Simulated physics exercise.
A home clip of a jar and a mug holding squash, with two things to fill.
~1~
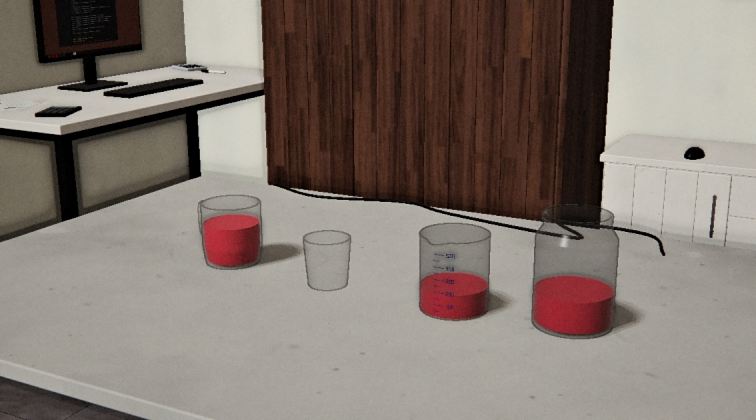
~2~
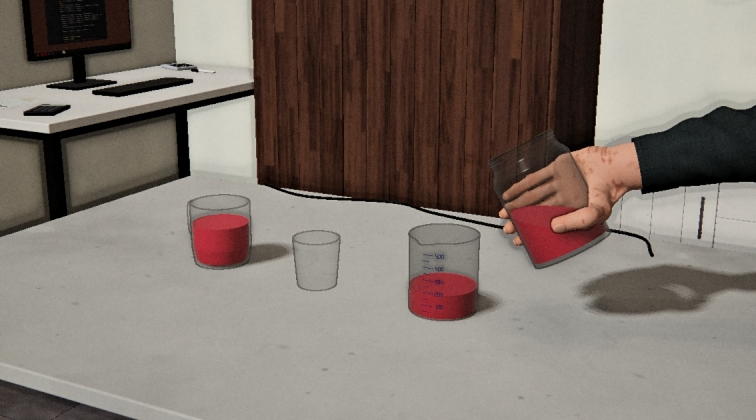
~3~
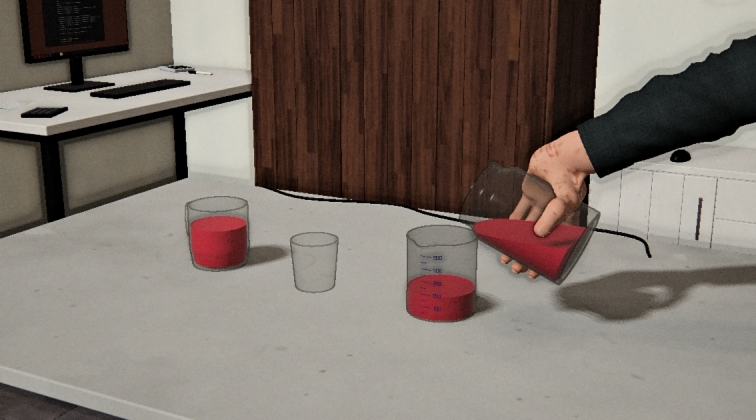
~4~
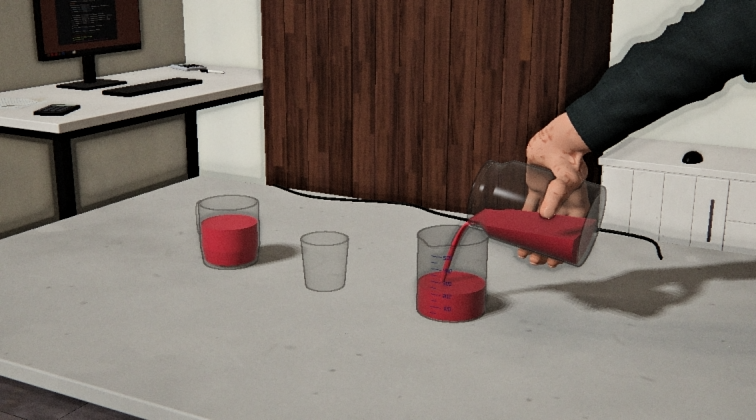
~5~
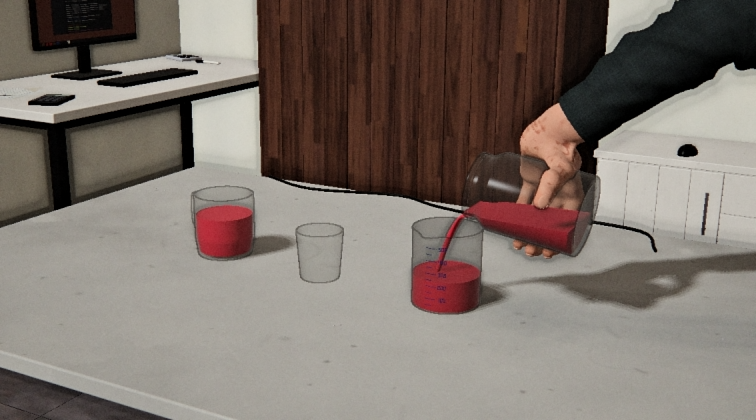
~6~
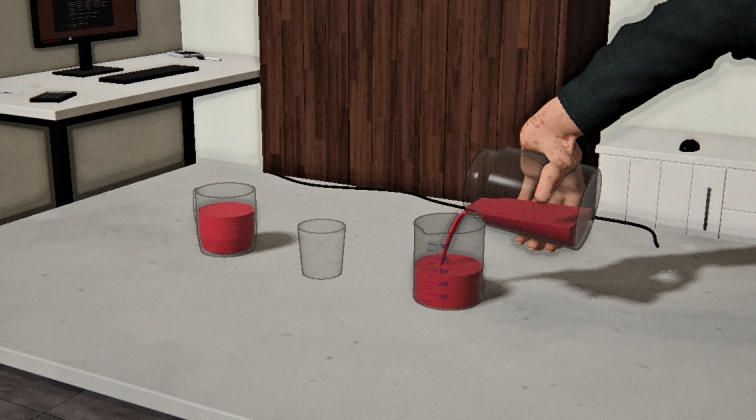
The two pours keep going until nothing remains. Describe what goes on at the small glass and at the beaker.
The small glass runs over, the beaker keeps it all in.
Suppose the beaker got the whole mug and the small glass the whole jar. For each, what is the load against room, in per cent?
The first comes to 80 per cent and the second to 170 per cent.
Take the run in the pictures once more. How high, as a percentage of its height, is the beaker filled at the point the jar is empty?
By my reckoning it's around 75 percent.
Shortly, the beaker is about half full.
Then, the beaker is about three quarters full.
At the finish, the small glass is full to the brim, some went over its rim; the beaker is about three quarters full.
